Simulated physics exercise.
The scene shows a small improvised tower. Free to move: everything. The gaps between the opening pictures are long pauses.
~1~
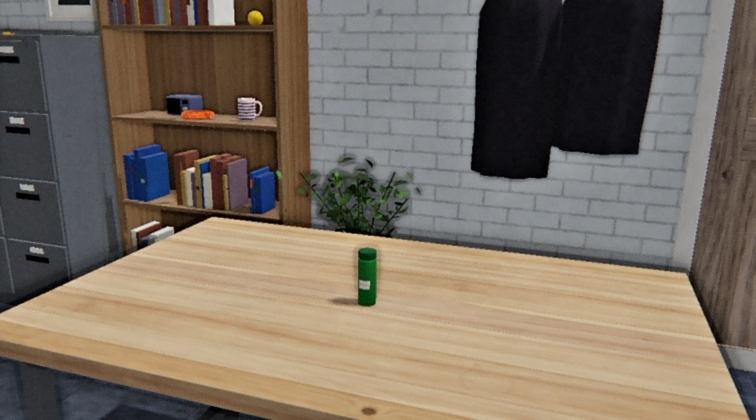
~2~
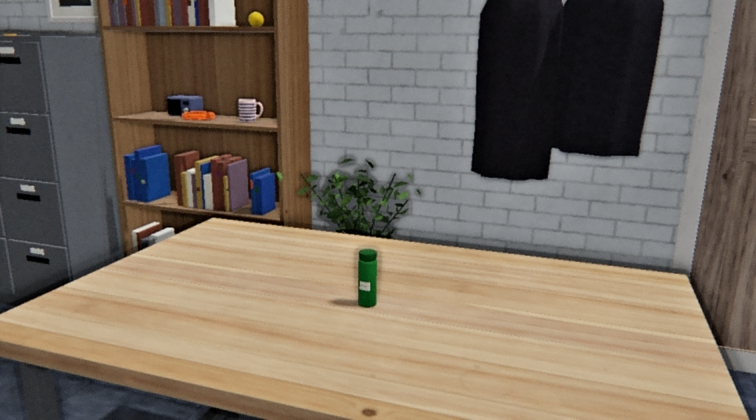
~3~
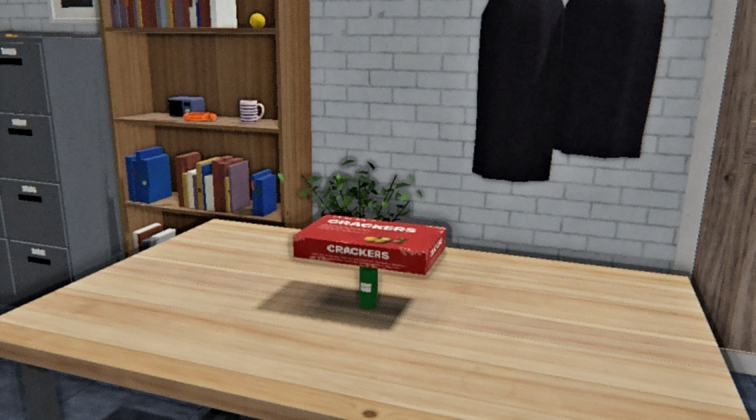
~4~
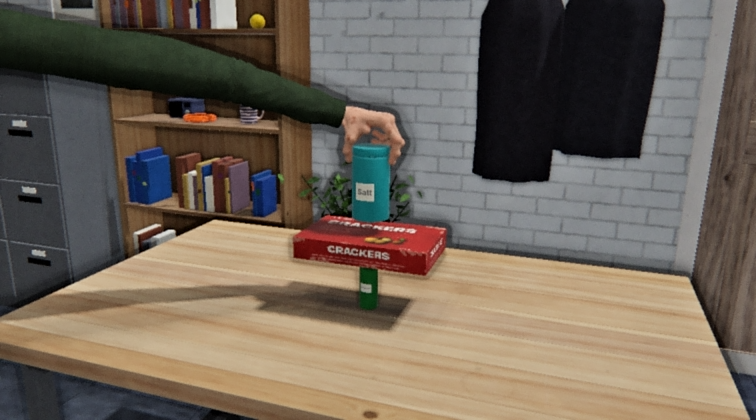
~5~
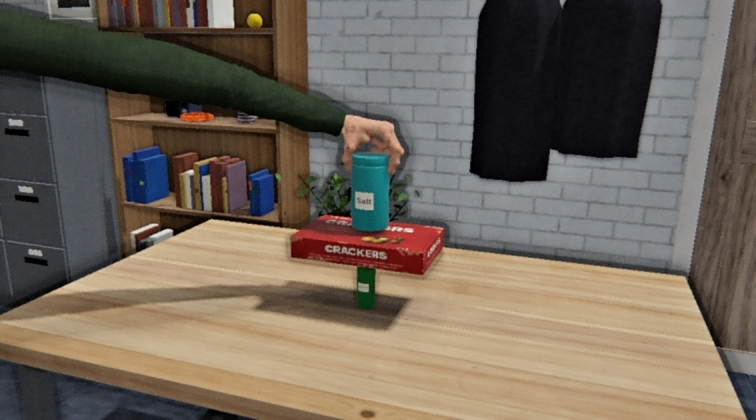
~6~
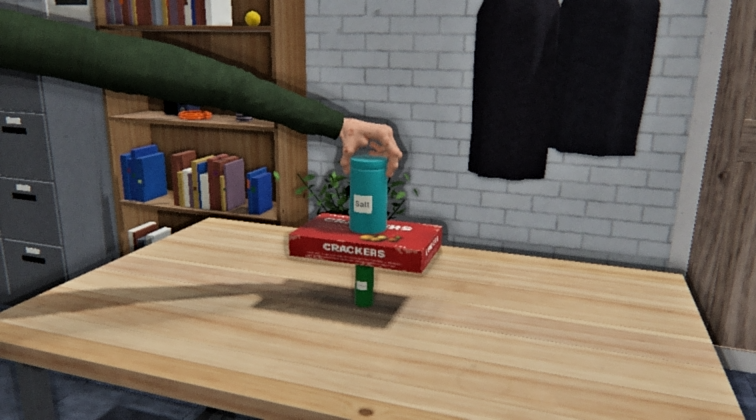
A hand lowers a turquoise salt jar onto a red crackers box atop a green shaker.
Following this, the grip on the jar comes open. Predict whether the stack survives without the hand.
It survives.
Then, 0.30 s past the last view, nothing moves.
Then, 0.70 s past the last view, turquoise jar resting near (368, 195).
Finally, all 3 still in place. Final places as the last picture's camera would see them, turquoise jar near (368, 195). The stack keeps its balance.
